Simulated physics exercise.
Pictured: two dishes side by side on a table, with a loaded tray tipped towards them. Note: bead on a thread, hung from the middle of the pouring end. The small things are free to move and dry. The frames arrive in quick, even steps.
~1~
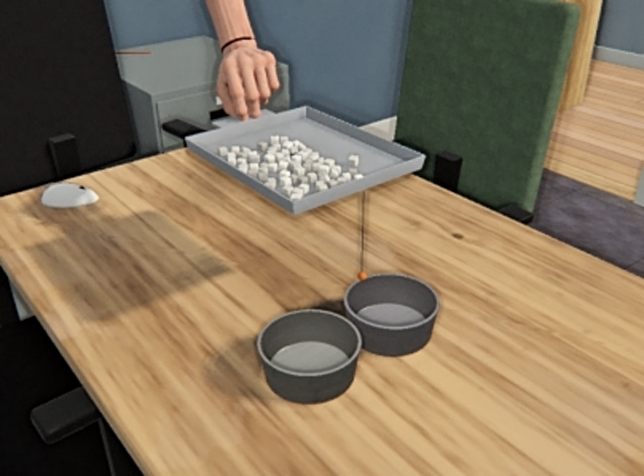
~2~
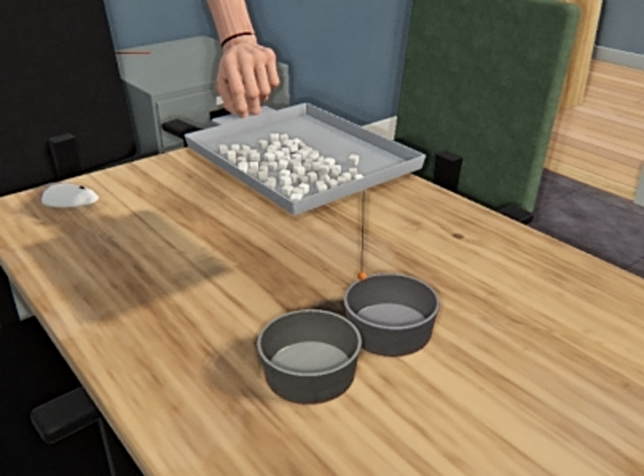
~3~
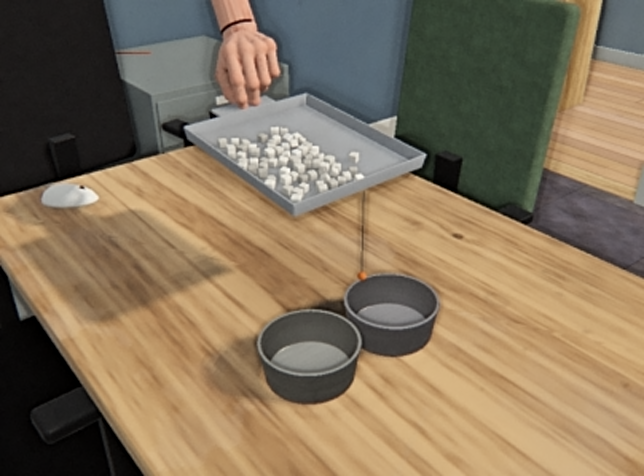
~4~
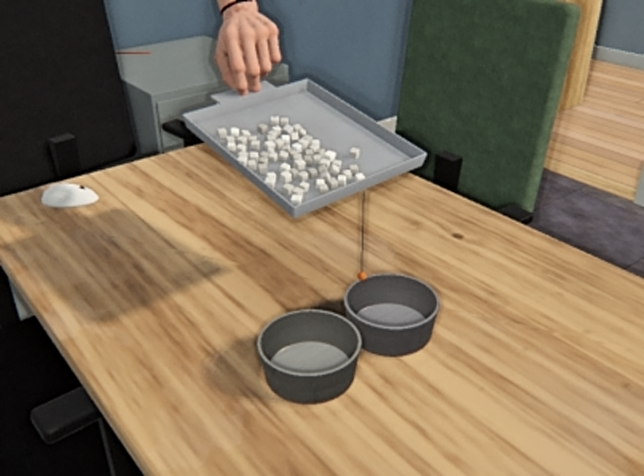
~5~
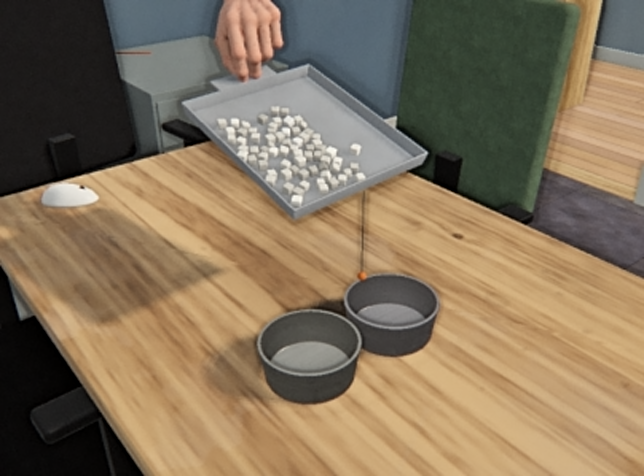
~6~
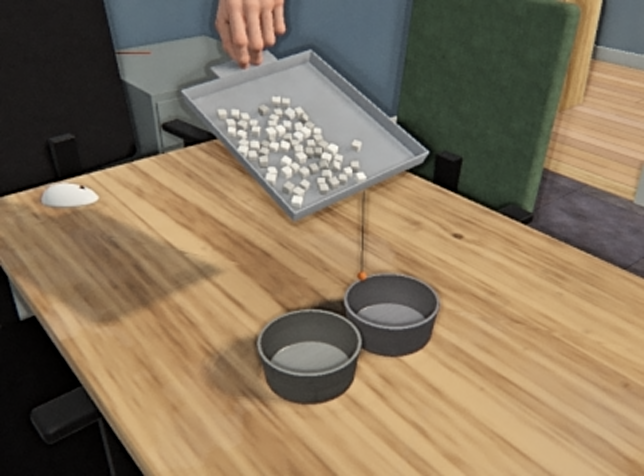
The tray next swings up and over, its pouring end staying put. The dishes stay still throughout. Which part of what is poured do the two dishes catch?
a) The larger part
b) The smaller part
Option a: The larger part.
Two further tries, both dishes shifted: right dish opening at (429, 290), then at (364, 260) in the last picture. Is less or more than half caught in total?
Taking them in turn, it's beyond half and then short of half.
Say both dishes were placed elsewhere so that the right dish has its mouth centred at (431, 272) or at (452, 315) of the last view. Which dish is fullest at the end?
Result, try one: The dish at left; try two: The dish at left.
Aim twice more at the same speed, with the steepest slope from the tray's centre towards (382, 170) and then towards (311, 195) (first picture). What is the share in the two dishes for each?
First case about 40 percent; second case about 60 percent.
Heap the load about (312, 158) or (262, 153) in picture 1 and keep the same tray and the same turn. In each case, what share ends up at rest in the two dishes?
The first start yields 80 per cent, the second 90 per cent.
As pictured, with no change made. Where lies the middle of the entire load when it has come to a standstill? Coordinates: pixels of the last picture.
Roughly pixel (324, 362).
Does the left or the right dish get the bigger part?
That is left.
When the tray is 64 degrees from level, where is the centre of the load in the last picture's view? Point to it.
Mark it at roughly (314, 172) in the final frame.
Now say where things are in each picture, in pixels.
In the first picture, corners of the pouring end (294, 200) and (422, 155), level; middle of the load (293, 165), sugar cubes; left dish (341, 380); right dish (424, 334); bead on its thread (362, 276).
In the second picture, corners of the pouring end (294, 201) and (422, 155), level; middle of the load (293, 164).
In the third picture, corners of the pouring end (294, 203) and (422, 154), tipped barely, lowest at the left corner; middle of the load (293, 160).
In the fourth picture, corners of the pouring end (295, 205) and (423, 153), tipped a little, lowest at the left corner; middle of the load (294, 155).
In the fifth picture, corners of the pouring end (295, 208) and (424, 152), tipped clearly, lowest at the left corner; middle of the load (294, 150).
In the sixth picture, corners of the pouring end (295, 210) and (425, 152), tipped clearly, lowest at the left corner; middle of the load (295, 145); left dish (341, 380); right dish (424, 334).
Just after the last frame, tray tipped steeply; almost all on the tray; just a few in the air.
A moment on, tray tipped past a quarter turn; almost all on the tray; just a few in the right dish; just a few in the air.
Further on, tray tipped past a quarter turn; roughly two thirds in the left dish; roughly a quarter in the right dish; about a tenth outside both.
When it is over, tray tipped past a quarter turn; roughly two thirds in the left dish; roughly a quarter in the right dish; about a tenth outside both.
